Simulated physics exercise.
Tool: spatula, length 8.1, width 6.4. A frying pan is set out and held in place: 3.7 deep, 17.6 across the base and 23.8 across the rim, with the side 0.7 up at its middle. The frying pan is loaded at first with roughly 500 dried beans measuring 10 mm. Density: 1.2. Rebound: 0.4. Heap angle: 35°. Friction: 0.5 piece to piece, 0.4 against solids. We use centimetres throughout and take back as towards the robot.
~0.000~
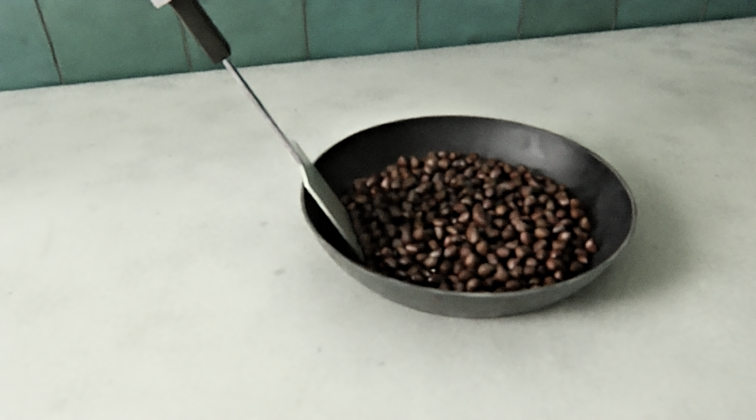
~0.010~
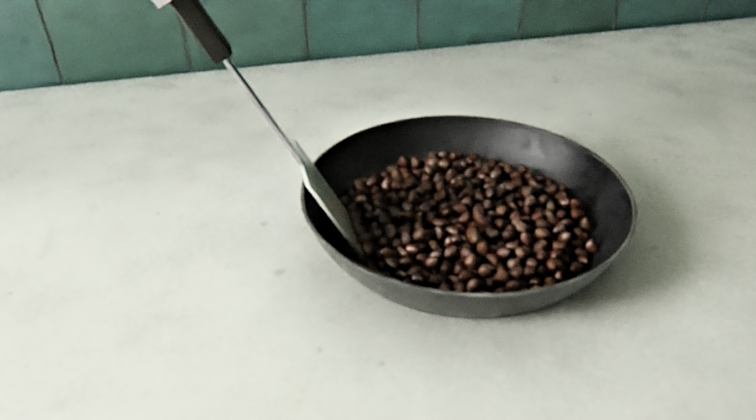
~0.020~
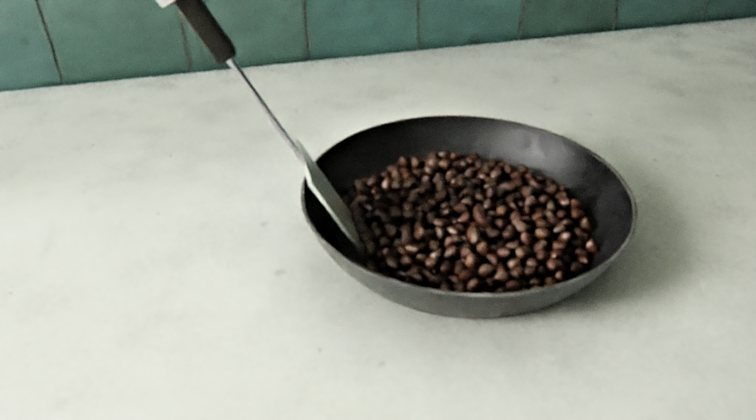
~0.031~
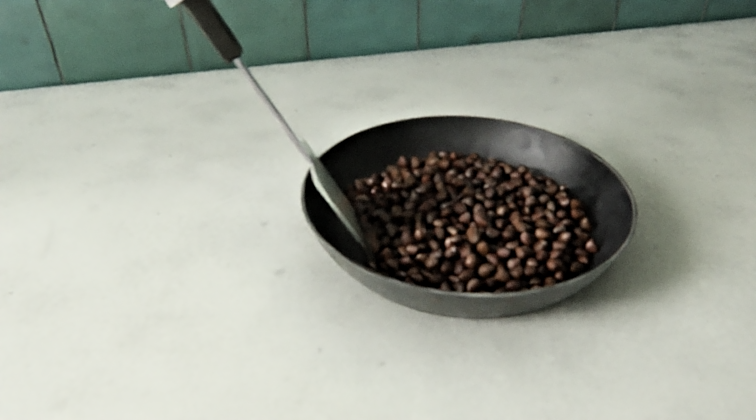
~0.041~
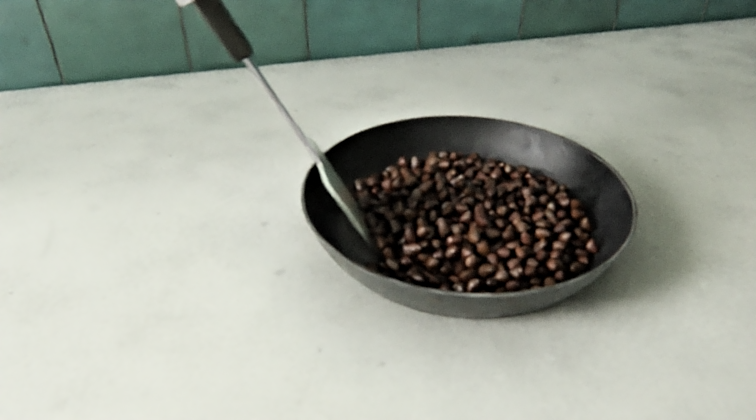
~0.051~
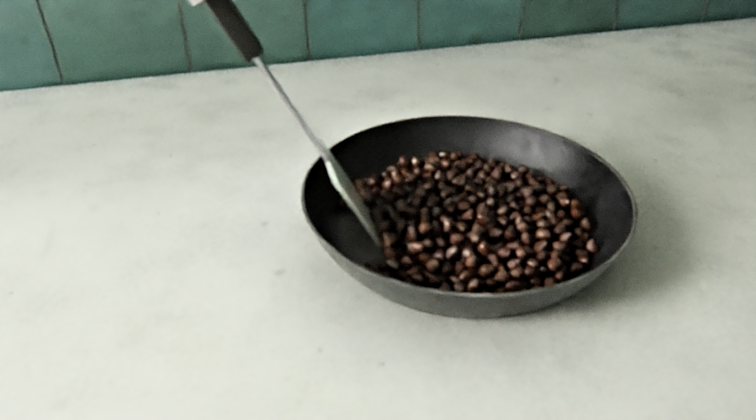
A dark frying pan loaded with glossy brown beans sits on a pale, mottled countertop in front of green tiles, seen from above at an angle. A spatula with a dark handle and a flat metal blade slants in from the upper left, its blade inside the pan's left side. The spatula slides slowly a short way right, nudging the nearest beans, while the pan and camera stay still.
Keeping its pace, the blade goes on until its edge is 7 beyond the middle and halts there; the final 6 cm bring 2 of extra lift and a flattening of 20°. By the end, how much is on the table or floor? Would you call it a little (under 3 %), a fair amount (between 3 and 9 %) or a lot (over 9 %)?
A little, under 3 %.
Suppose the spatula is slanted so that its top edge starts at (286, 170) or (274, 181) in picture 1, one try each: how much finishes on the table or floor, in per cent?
Roughly 0% and 0%.
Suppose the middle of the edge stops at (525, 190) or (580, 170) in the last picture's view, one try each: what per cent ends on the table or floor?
Roughly 0 and 20 per cent.
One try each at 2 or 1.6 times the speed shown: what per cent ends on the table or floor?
About 10 and 5 per cent.
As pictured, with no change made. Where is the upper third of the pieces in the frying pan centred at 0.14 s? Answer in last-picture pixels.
Around (495, 202).
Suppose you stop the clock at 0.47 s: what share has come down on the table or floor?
Some 0 per cent.
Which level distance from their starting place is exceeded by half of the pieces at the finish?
I'd estimate close to 3 centimetres.
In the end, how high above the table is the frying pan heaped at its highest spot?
Roughly 5.0 centimetres.
After 0.14 s, sloping 63°, highest piece 3 above the table; 504 in the frying pan.
After 0.22 s, sloping 55°, highest piece 5 above the table; 504 in the frying pan.
After 0.47 s, sloping 43°, highest piece 5 above the table; 497 in the frying pan, 5 on the table or floor, 2 on the blade or in flight.
After 1.52 s, sloping 43°, highest piece 5 above the table; 497 in the frying pan, 7 on the table or floor.
At rest, 497 in the frying pan, 7 on the table or floor. That is 1 % on the table or floor.
